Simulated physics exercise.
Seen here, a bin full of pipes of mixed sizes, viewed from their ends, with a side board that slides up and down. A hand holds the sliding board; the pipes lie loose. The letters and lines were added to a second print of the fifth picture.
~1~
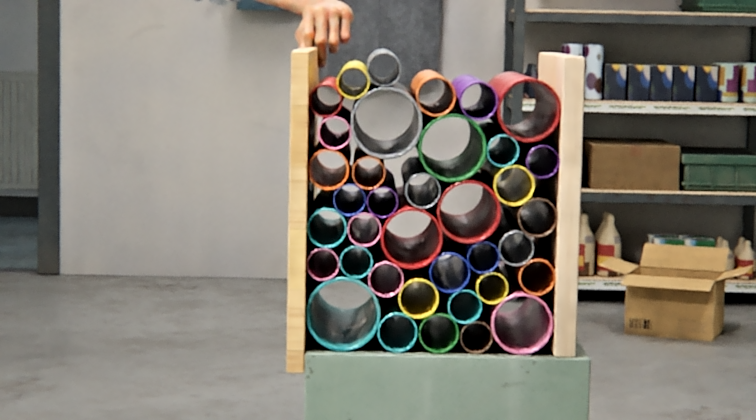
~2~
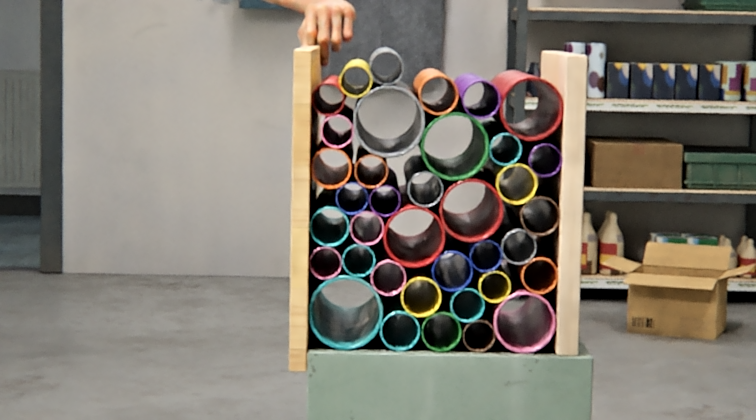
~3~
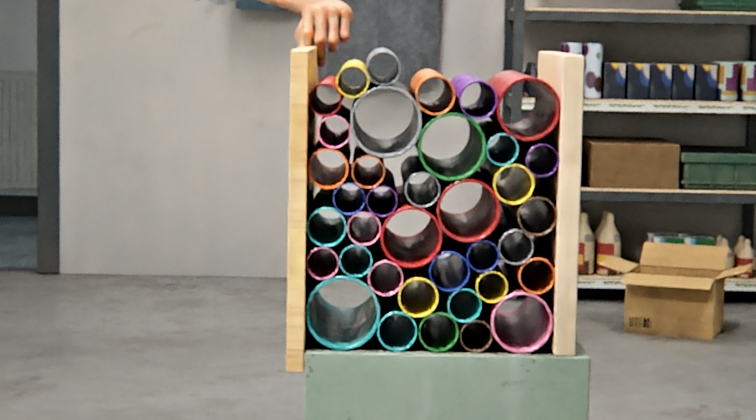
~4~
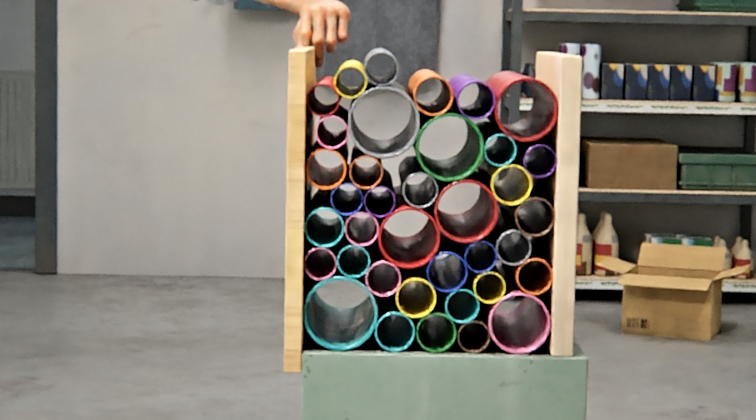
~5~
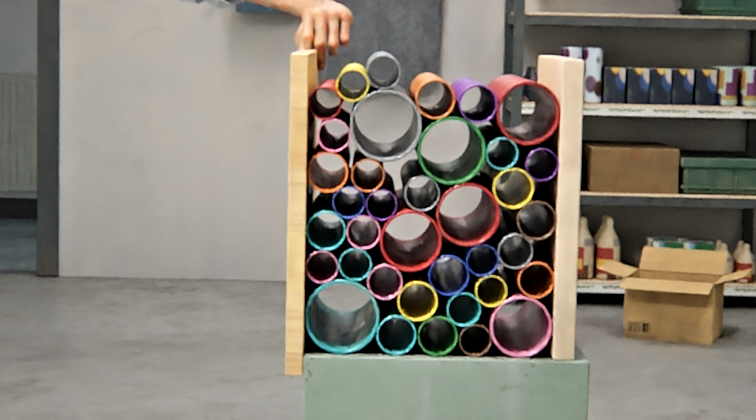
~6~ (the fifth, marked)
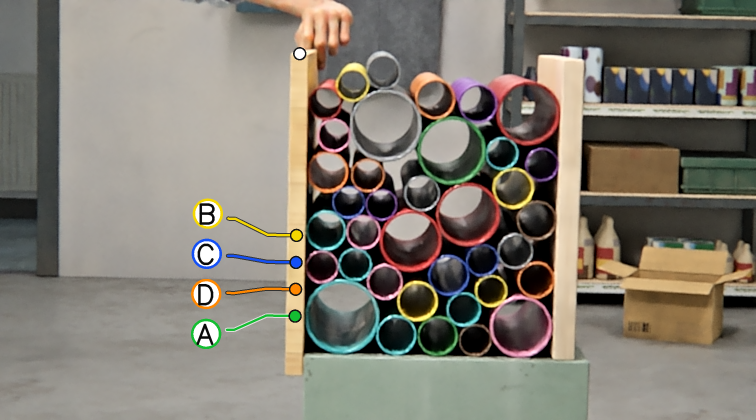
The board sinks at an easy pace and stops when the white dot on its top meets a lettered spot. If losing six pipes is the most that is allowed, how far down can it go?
Slide it to B.
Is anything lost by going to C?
At C: Yes.
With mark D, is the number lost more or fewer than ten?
It loses more than ten.
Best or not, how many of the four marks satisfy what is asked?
The number is one.
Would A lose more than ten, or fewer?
At A, more than ten.
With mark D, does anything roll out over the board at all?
Yes, at D.
On the marked copy, A at (295, 316); B at (297, 235); C at (296, 262); D at (296, 289); the white dot at (300, 54).
Taking B. A third of the way, top of the board (307, 131).
Two thirds of the way, top of the board (306, 219).
When it is over, top of the board (306, 235), five out over the board.
As for the rest, A more than six out over the board; C more than six out over the board; D more than six out over the board.
